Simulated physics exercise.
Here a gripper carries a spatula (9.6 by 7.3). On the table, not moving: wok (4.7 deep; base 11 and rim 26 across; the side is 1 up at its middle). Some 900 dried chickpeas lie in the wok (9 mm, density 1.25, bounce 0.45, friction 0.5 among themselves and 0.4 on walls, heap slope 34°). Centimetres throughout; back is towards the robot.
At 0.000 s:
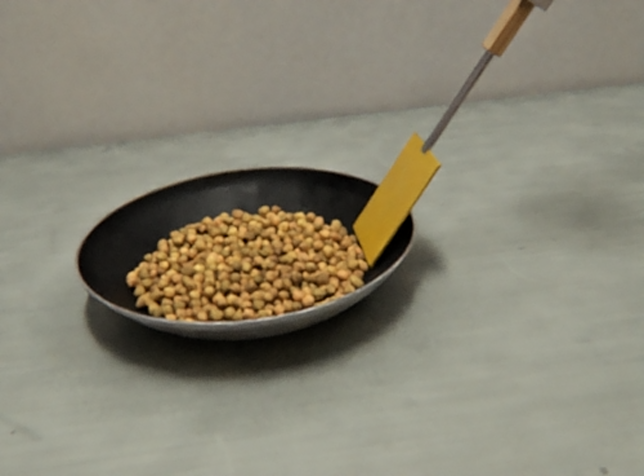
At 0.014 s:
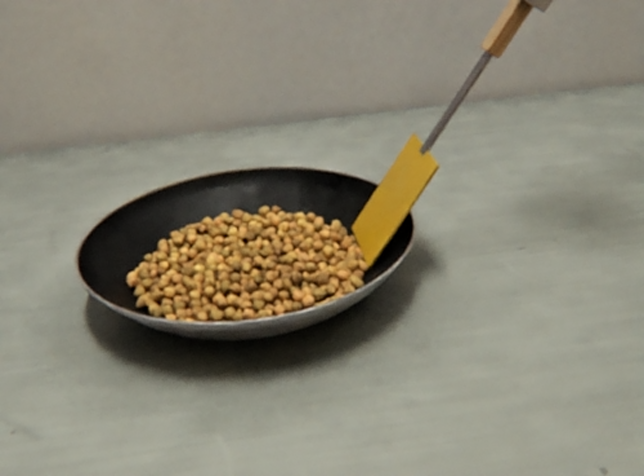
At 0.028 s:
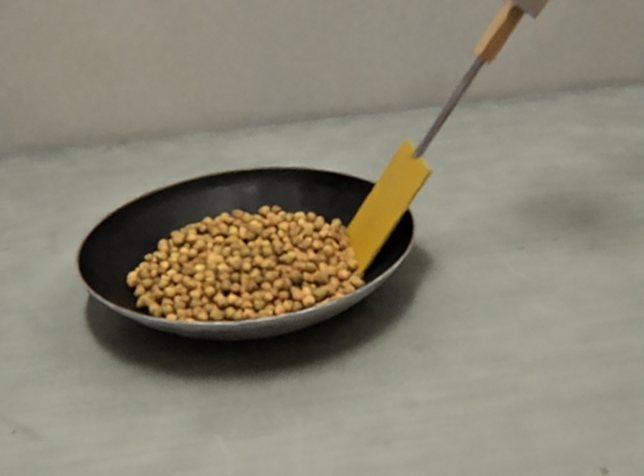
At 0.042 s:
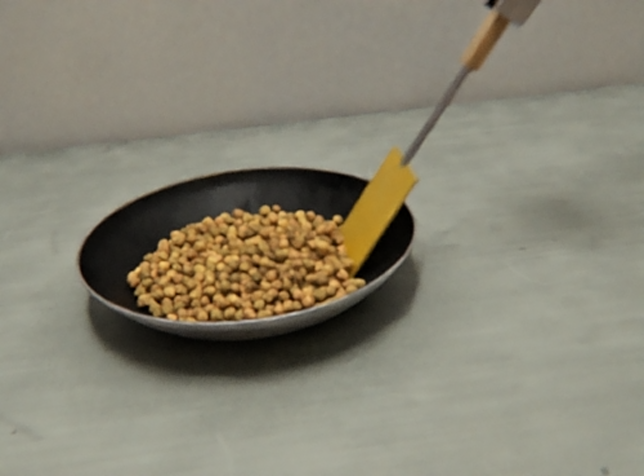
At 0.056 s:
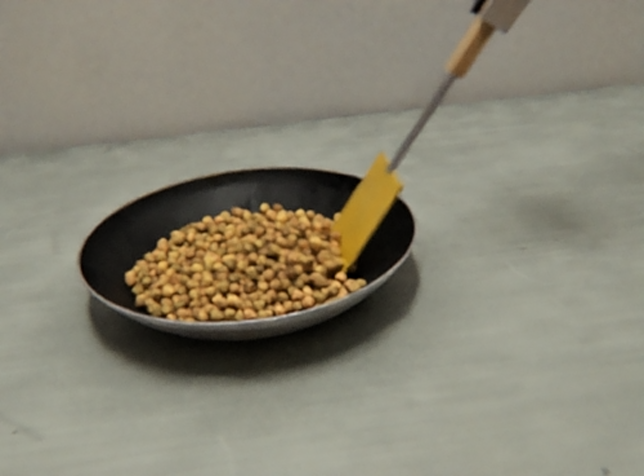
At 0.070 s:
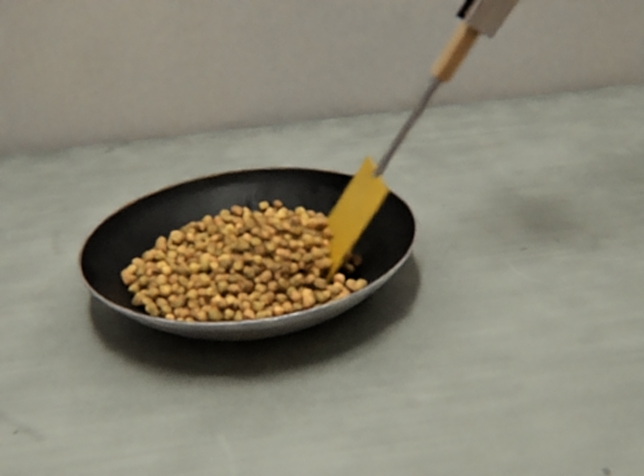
The clip shows a dark wok of chickpeas resting still on a gray table while a gripper moves a yellow spatula from the right side leftward into the heap, nudging some of the chickpeas slightly to the left.
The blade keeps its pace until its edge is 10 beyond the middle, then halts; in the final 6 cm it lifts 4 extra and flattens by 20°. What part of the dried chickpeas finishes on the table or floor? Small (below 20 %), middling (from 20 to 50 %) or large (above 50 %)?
A middling share, from 20 to 50 %, ends on the table or floor.
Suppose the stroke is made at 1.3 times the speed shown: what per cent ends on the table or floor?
Some 30 per cent.
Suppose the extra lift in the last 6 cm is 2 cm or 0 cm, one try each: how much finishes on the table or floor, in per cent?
About 30 and 30 per cent.
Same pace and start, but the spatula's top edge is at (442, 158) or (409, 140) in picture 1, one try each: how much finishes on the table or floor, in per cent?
About 25 and 25 per cent.
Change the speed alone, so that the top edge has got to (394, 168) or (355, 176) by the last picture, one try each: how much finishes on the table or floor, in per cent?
About 20 and 30 per cent.
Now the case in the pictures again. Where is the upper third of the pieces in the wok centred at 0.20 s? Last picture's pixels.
At about (158, 250).
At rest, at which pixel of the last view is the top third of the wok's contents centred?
Around (174, 270).
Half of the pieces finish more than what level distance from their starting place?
Roughly 4 cm.
By 0.13 s, sloping 55°, highest piece 6 above the table; 900 in the wok.
By 0.20 s, sloping 49°, highest piece 7 above the table; 900 in the wok.
By 0.43 s, sloping 35°, highest piece 9 above the table; 669 in the wok, 136 on the table or floor, 95 on the blade or in flight.
By 1.48 s, sloping 35°, highest piece 4 above the table; 669 in the wok, 231 on the table or floor.
Final count, 669 in the wok, 231 on the table or floor. That is 26 % on the table or floor.
